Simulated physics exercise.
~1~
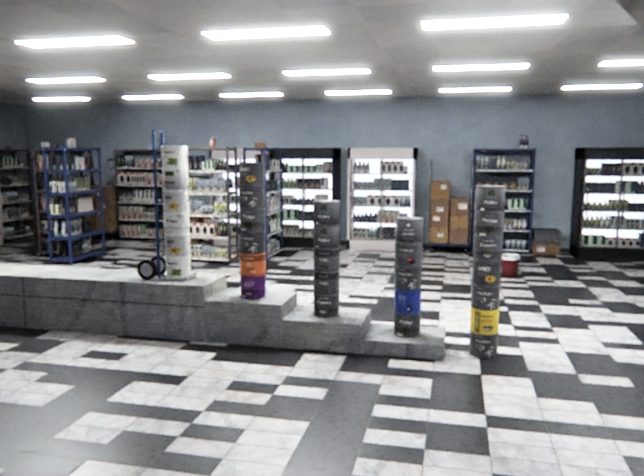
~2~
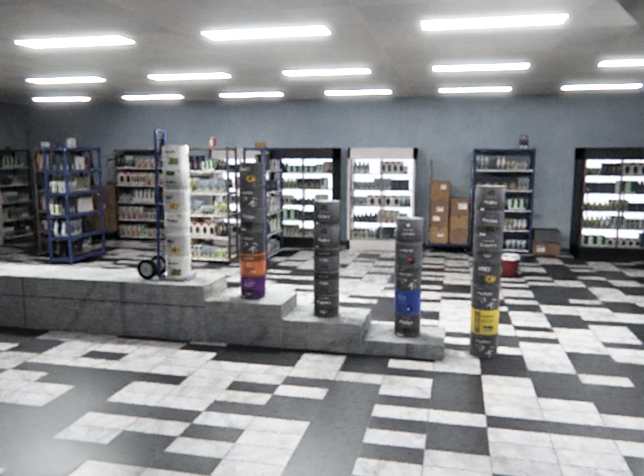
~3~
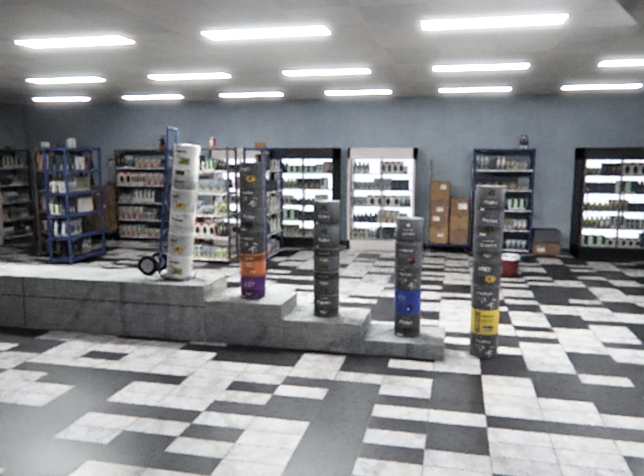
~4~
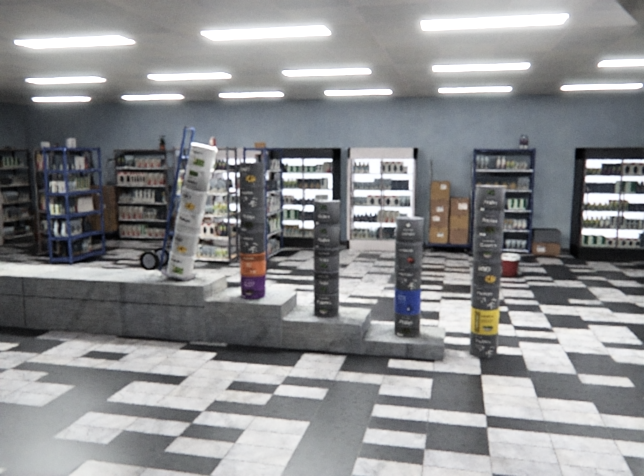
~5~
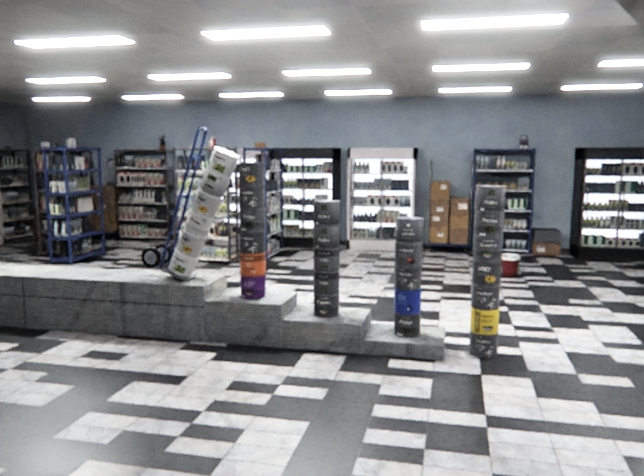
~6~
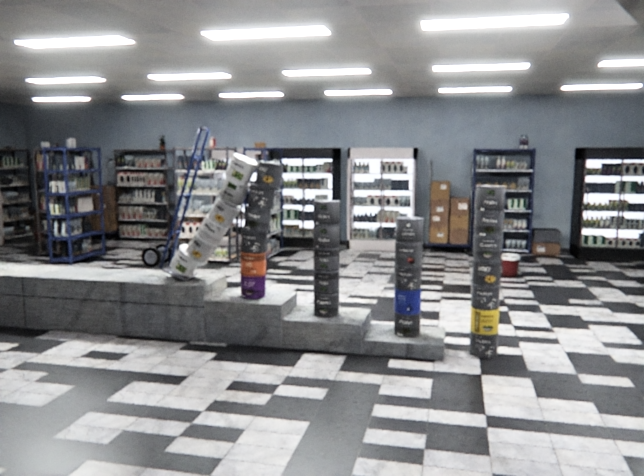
At first, a pale column of tubs stands upright against a blue sack truck on the top step, with darker columns ranged down to the right. The truck tilts to the right and the pale column leans over with it, further and further, until its top meets the neighbouring column, whose upper tubs shift rightward.
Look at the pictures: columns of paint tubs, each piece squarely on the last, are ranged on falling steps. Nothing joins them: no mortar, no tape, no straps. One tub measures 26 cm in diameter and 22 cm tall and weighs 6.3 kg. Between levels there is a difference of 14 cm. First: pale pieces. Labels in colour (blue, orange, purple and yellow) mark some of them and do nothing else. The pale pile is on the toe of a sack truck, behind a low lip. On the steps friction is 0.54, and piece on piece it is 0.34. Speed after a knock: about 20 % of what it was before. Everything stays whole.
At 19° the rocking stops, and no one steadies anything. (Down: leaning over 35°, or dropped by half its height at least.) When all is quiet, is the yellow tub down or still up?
As for the tub, it ends the run down.
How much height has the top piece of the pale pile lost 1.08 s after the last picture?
Roughly 140 cm lower.
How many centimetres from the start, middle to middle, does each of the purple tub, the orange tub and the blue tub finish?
Net displacement: Purple = 0 cm, orange = 0 cm, blue = 30 cm.
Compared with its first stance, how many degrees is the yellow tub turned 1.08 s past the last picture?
Roughly 0°.
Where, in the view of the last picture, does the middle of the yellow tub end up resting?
Look around pixel (529, 341) in the last frame.
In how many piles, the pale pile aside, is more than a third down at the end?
Counted up, you get 4.
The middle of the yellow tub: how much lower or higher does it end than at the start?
20 cm lower.
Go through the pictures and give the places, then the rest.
In the first picture (we follow the side turned to the camera), truck frame (155, 161) 0° forward; yellow tub (485, 323); orange tub (249, 266); purple tub (249, 288); no other piece has moved.
In the second picture, truck frame (156, 161) 1° forward; yellow tub (485, 323).
In the third picture, truck frame (166, 159) 6° forward, top of the pale pile leaning 6°; yellow tub (485, 323); no other piece has moved.
In the fourth picture, truck frame (180, 157) 13° forward, top of the pale pile leaning 14°; yellow tub (485, 323); no other piece has moved.
In the fifth picture, truck frame (191, 157) 18° forward, top of the pale pile leaning 24°; yellow tub (485, 323); no other piece has moved.
In the sixth picture, truck frame (192, 158) 19° forward, top of the pale pile leaning 26°; yellow tub (485, 323); orange tub (249, 265); purple tub (249, 288); steepest lean 6°, the tub at (266, 174); 4 stirred so far.
Then, 1.08 s on from the sixth picture, 6 of the pale pile down; 9 of the 23 other tubs down; yellow tub unmoved; blue tub tipped 10°.
Then, 2.22 s on from the sixth picture, 6 of the pale pile down; 18 of the 23 other tubs down; yellow tub tipped 45°; blue tub on its side.
Finally, 6 of the pale pile down; 18 of the 23 other tubs down; yellow tub on its side; blue tub on its side; orange tub displaced 26 mm. Seen by the last camera, middles, yellow tub near (529, 341), blue tub near (432, 322).
